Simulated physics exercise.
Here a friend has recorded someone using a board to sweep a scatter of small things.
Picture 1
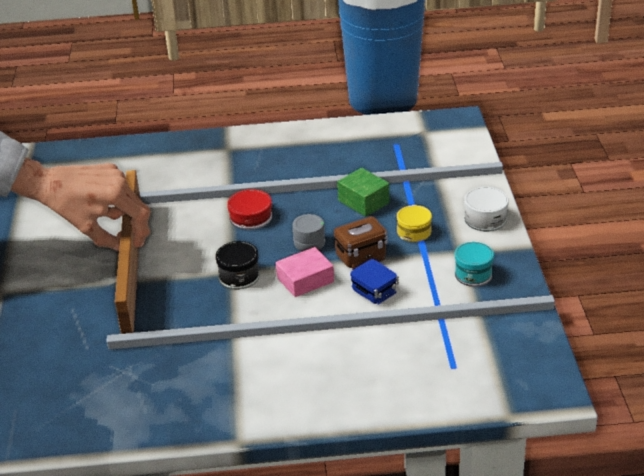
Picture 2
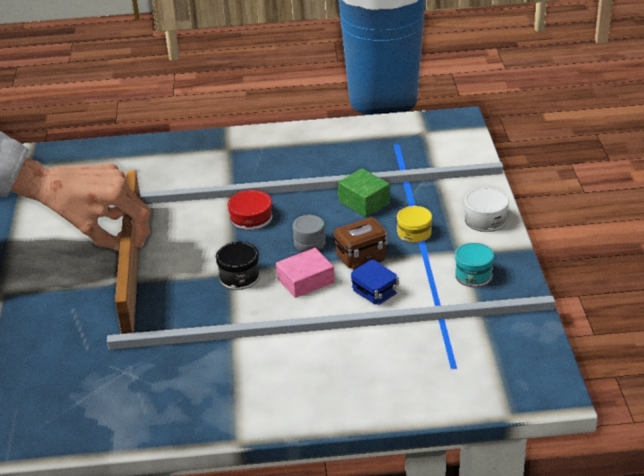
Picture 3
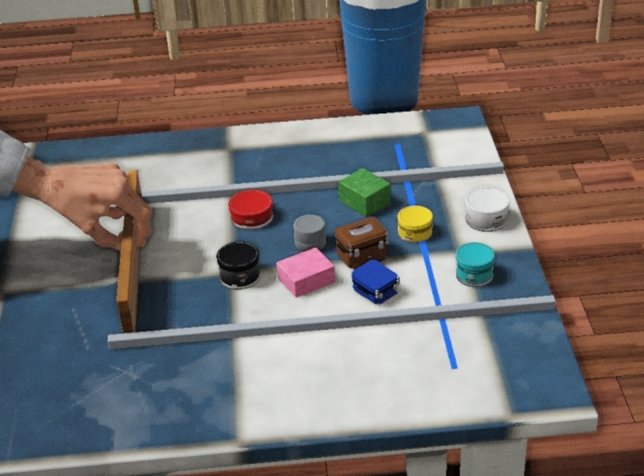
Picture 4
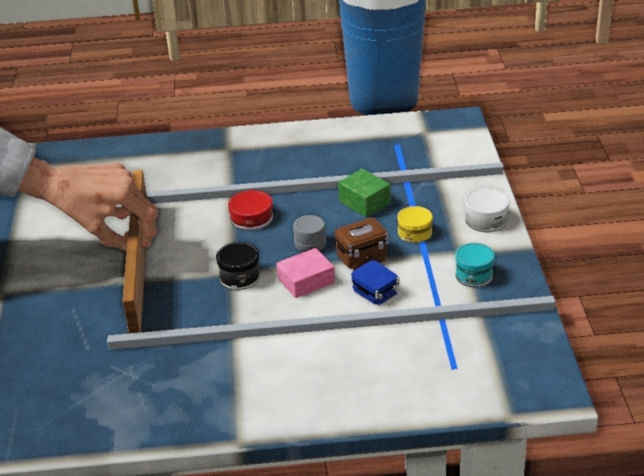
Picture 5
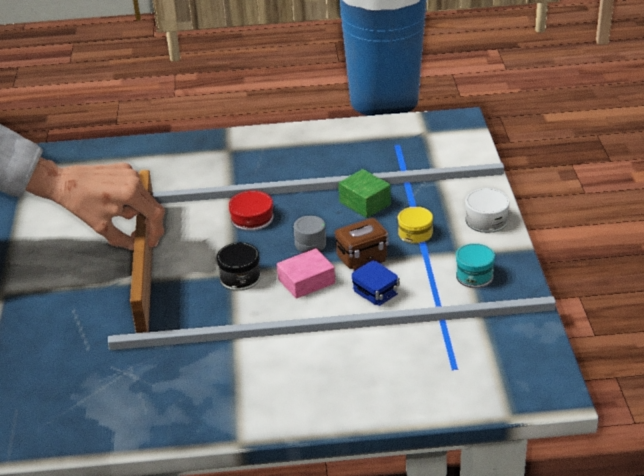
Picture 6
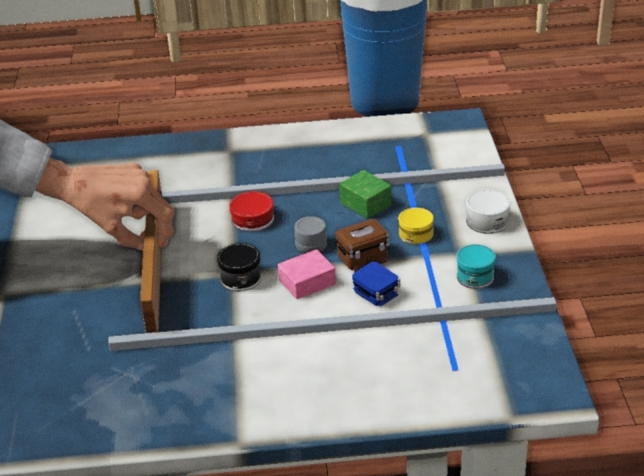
At first, a hand holds a wooden board upright at the left end of two grey rails on a table, with colourful pots, blocks and small chests scattered between them. The hand then slides the board slightly to the right, without touching the objects, which stay in place.
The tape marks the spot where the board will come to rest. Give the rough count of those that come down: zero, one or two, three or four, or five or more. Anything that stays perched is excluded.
From what happens, the ones that come off the end make zero in total.
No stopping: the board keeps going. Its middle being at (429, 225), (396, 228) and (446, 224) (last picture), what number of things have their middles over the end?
That makes 1, 0, 1.
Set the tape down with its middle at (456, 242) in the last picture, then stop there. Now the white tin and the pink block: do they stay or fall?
White tin down, pink block still up.
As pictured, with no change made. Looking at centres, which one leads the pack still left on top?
White tin ends nearest.
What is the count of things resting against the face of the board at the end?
Contact count: 4.
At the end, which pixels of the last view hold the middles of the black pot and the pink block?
One is at about (446, 243), the other at about (457, 270).
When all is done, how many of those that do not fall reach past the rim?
1 overhanging.
Early on, none off yet; white tin at rest near (488, 211); turquoise pot at rest near (476, 266); yellow tub at rest near (416, 226).
A while later, none off yet; white tin at rest near (488, 211); turquoise pot at rest near (476, 266); yellow tub moving near (424, 223).
Finally, the number that fall off is zero.
